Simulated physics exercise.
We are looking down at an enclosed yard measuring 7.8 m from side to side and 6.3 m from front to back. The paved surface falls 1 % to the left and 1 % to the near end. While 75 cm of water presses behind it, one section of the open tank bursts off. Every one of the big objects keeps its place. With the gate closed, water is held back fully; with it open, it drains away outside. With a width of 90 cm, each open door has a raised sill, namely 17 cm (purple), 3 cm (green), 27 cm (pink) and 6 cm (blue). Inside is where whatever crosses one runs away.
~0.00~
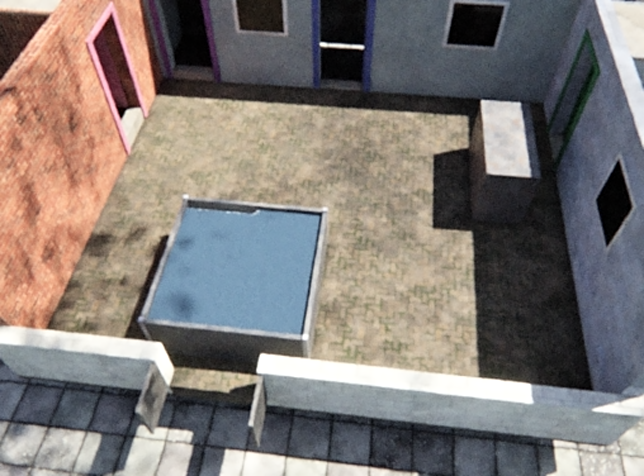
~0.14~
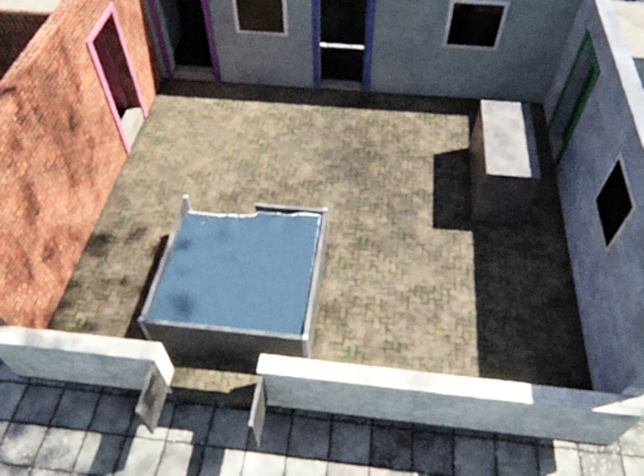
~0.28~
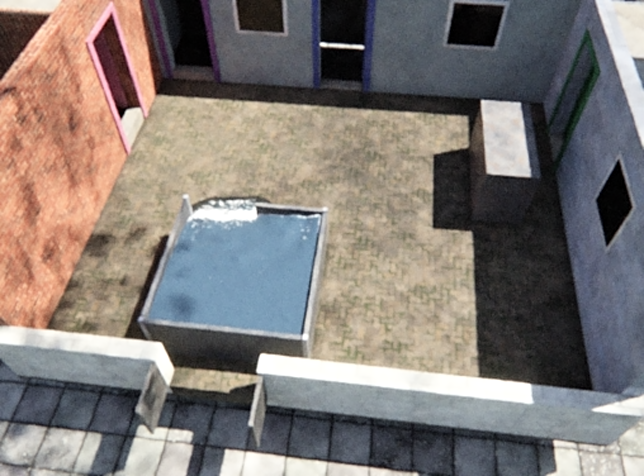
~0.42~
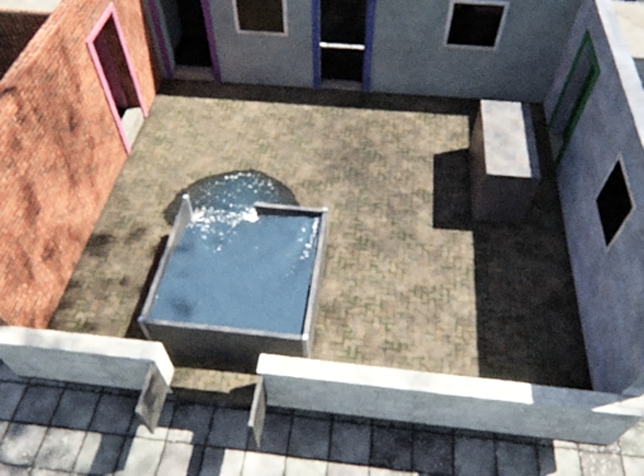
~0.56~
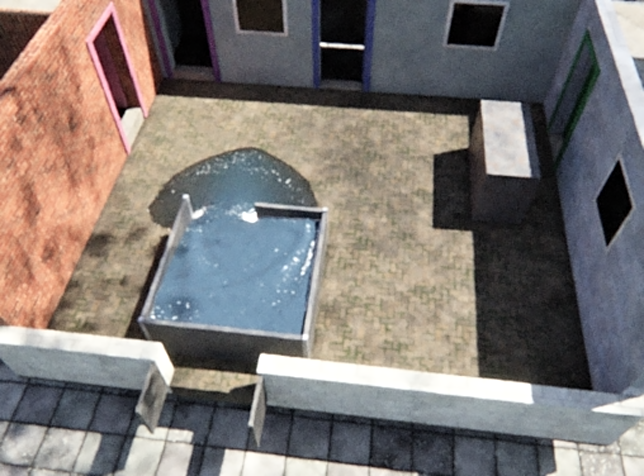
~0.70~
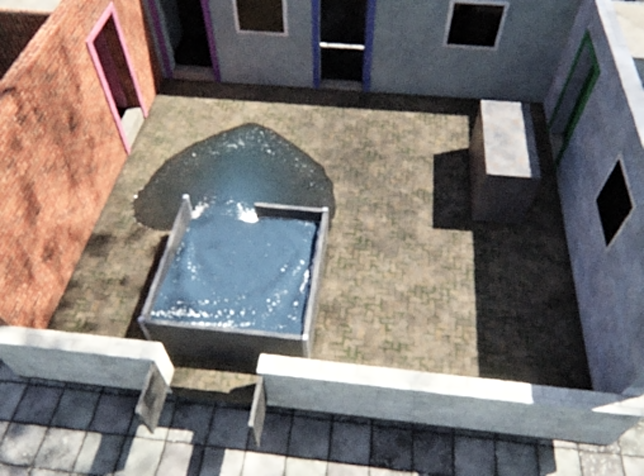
Water pouring through a gap in the far side of an open tank, spreading in a widening dark pool across a paved walled yard.
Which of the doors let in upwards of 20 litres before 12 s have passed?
The purple door will overshoot the limit; the green door will overshoot the limit; the pink door will undershoot the limit; the blue door will overshoot the limit.
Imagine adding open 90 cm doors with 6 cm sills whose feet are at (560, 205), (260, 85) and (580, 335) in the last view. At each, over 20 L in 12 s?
Check each in turn: The first fails, the second succeeds, the third fails.
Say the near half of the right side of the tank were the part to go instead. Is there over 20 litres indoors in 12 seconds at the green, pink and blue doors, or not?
Green exceeds; pink falls short; blue falls short.
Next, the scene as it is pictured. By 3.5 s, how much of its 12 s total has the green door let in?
Roughly 0%.
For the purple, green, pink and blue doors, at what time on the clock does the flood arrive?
Arrival times: Purple 1.4 seconds, green 4.0 seconds, pink 1.2 seconds, blue 1.5 seconds.
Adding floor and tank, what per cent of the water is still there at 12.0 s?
Some 86 out of every hundred parts.
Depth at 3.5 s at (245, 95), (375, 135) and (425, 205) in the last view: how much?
Depths: About 22, 2 and 0 centimetres.
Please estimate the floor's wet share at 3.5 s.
Around 45 per cent.
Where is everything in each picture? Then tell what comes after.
The first picture shows the open tank at (241, 265) is whole and still, 75 cm deep.
In the second picture, water pours out on the open tank's far side and has run 0.6 m, to a hidden place; typically 7 cm deep outside, 75 cm at the open tank's back.
In the third picture, the front is at a hidden place, 0.9 m from the gap on the open tank's far side; 0.9 m2 of floor is under water; 75 cm left at the back of the open tank.
In the fourth picture, the front is at (260, 176), 1.4 m from the gap on the open tank's far side; 2.2 m2 of floor is under water; 75 cm left at the back of the open tank.
In the fifth picture, water pours out on the open tank's far side and has run 2.0 m, to (247, 151); typically 6 cm deep outside, 75 cm at the open tank's back.
In the sixth picture, the front is at (247, 126), 2.7 m from the gap on the open tank's far side; 5.8 m2 of floor is under water; 67 cm left at the back of the open tank.
After 1.4 s water covers 35 % of the floor and is deepest (42 cm) near (224, 229); purple door 9 cm at the sill, 0 L in, green door not reached, pink door 8 cm at the sill, 0 L in, blue door not reached.
After 2.2 s water covers 35 % of the floor and is deepest (44 cm) near (167, 90); purple door 32 cm at the sill, 9 L in, green door not reached, pink door 19 cm at the sill, 0 L in, blue door 18 cm at the sill, 19 L in.
After 3.5 s water covers 45 % of the floor and is deepest (28 cm) near (148, 132); purple door 26 cm at the sill, 106 L in, green door not reached, pink door 20 cm at the sill, 0 L in, blue door 14 cm at the sill, 82 L in.
After 7.0 s water covers 75 % of the floor and is deepest (15 cm) near (35, 354); purple door 12 cm at the sill, 126 L in, green door 10 cm at the sill, 49 L in, pink door 14 cm at the sill, 0 L in, blue door 10 cm at the sill, 137 L in.
After 12.0 s water covers 95 % of the floor and is deepest (14 cm) near (35, 354); purple door 6 cm at the sill, 126 L in, green door 6 cm at the sill, 128 L in, pink door 8 cm at the sill, 0 L in, blue door 3 cm at the sill, 147 L in.
